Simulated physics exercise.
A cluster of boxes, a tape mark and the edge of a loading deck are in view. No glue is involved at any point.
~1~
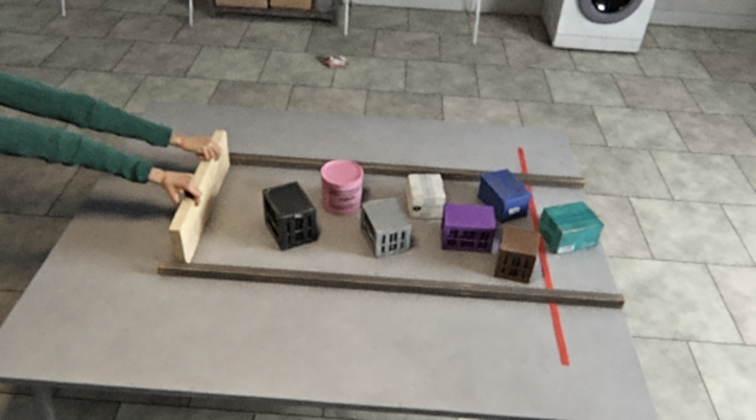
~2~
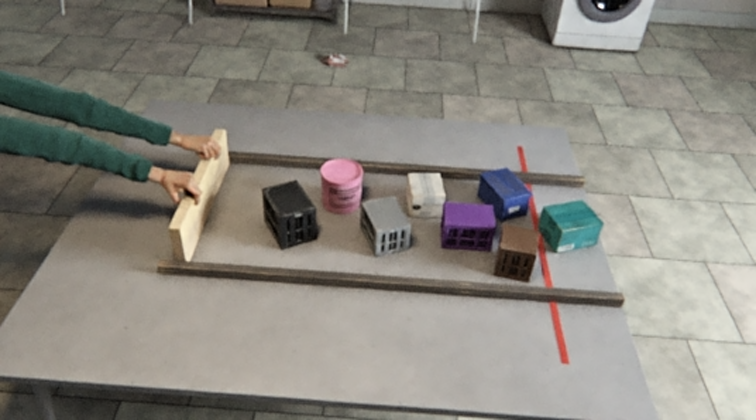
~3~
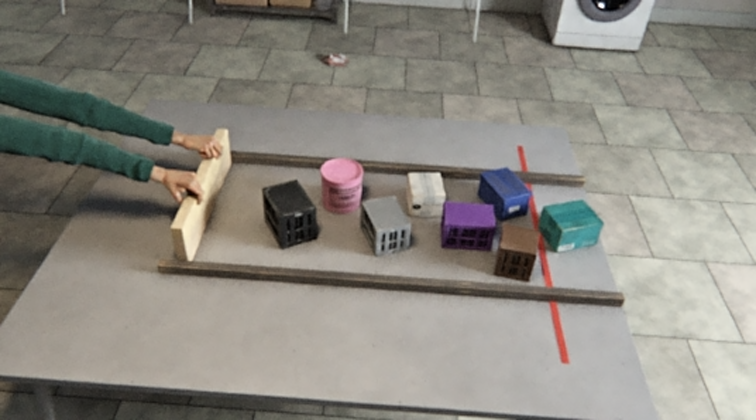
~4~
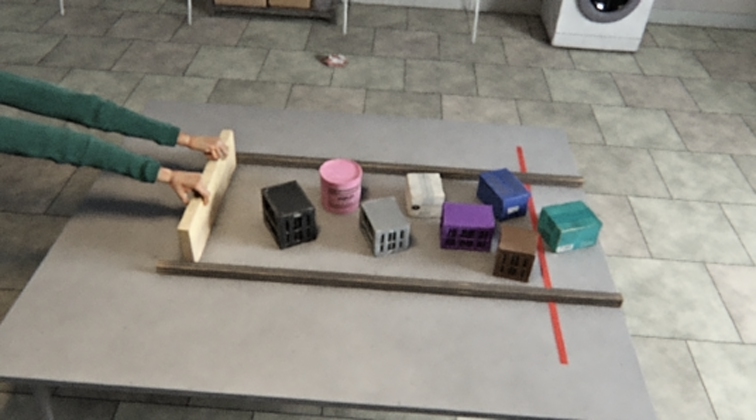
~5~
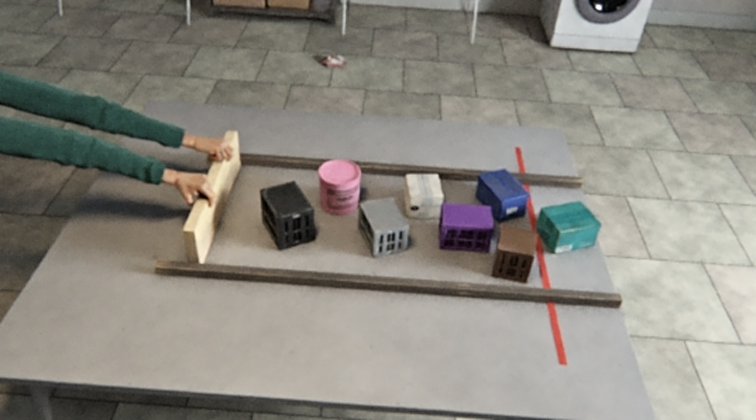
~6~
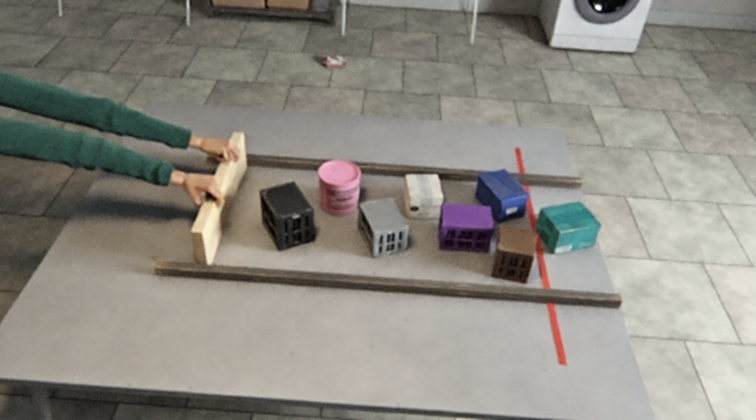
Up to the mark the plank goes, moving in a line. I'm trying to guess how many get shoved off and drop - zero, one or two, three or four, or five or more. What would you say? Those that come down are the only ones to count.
I would say three or four.
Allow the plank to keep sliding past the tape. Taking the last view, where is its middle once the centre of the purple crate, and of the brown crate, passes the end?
About (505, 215), and about (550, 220) for the other.
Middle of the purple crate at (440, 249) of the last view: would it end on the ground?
From that spot it ends up off.
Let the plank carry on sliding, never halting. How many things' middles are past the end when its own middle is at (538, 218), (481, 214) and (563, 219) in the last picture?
Place by place, 3, 1 and 6.
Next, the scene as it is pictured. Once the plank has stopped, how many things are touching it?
It's touching 2 at the end.
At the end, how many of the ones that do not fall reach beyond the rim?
It would come to 3.
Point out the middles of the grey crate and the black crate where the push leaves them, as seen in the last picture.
In the last picture the grey crate sits at (598, 242) while the black crate sits at (563, 241).
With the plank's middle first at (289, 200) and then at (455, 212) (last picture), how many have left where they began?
At first I count 1, and then 8.
Early on, none off yet; turquoise box at rest near (567, 227); brown crate at rest near (514, 255); blue tote at rest near (501, 196).
A while later, none off yet; turquoise box travelled a little near (576, 227); brown crate travelled a little near (530, 259); blue tote travelled a little near (518, 195).
Finally, the number that fall off is three or four; lost, purple crate, blue tote and turquoise box.
